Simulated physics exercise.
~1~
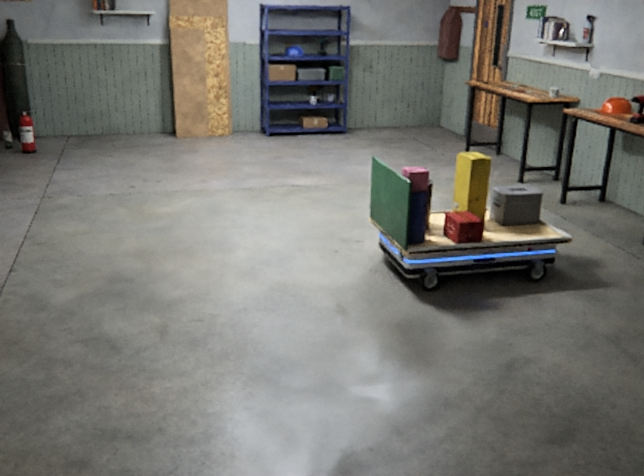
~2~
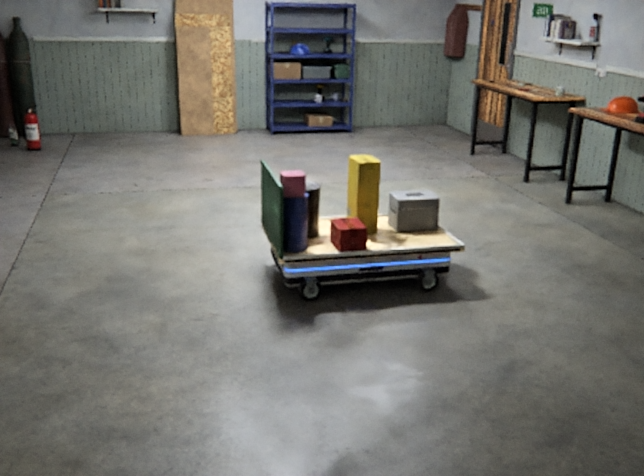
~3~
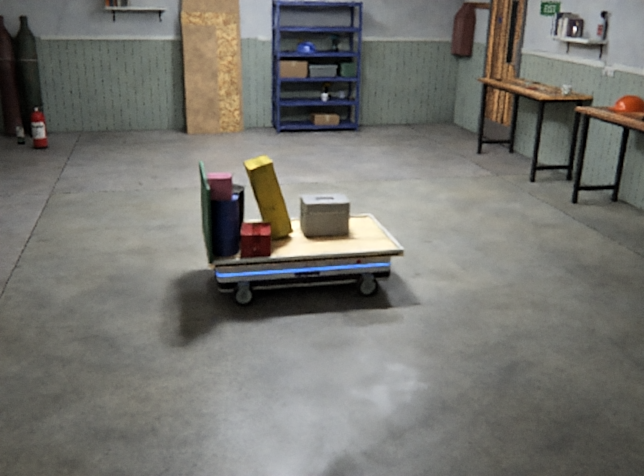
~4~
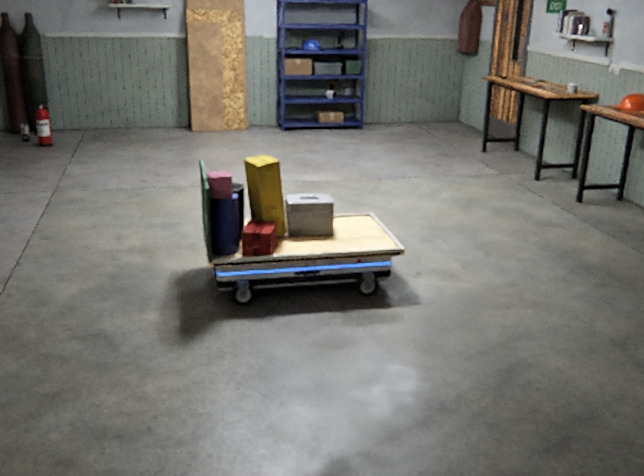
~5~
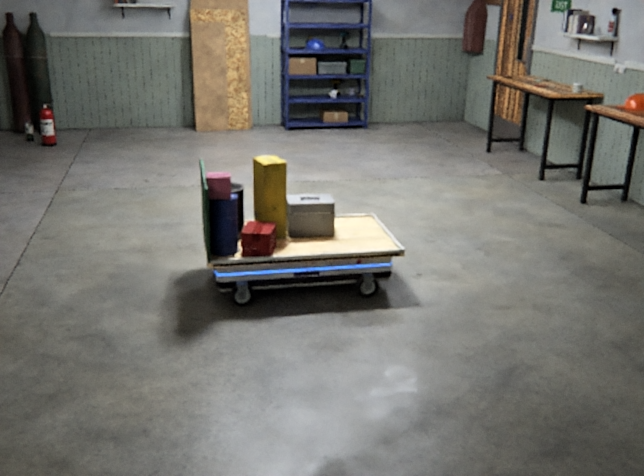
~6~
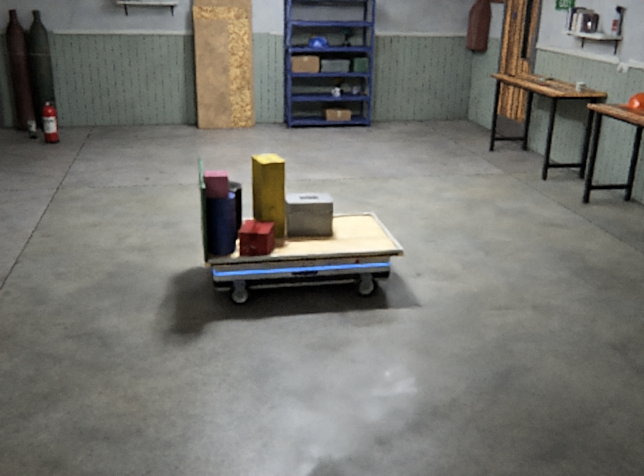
A loaded cart rolls left and stops as its yellow box tips, then settles upright.
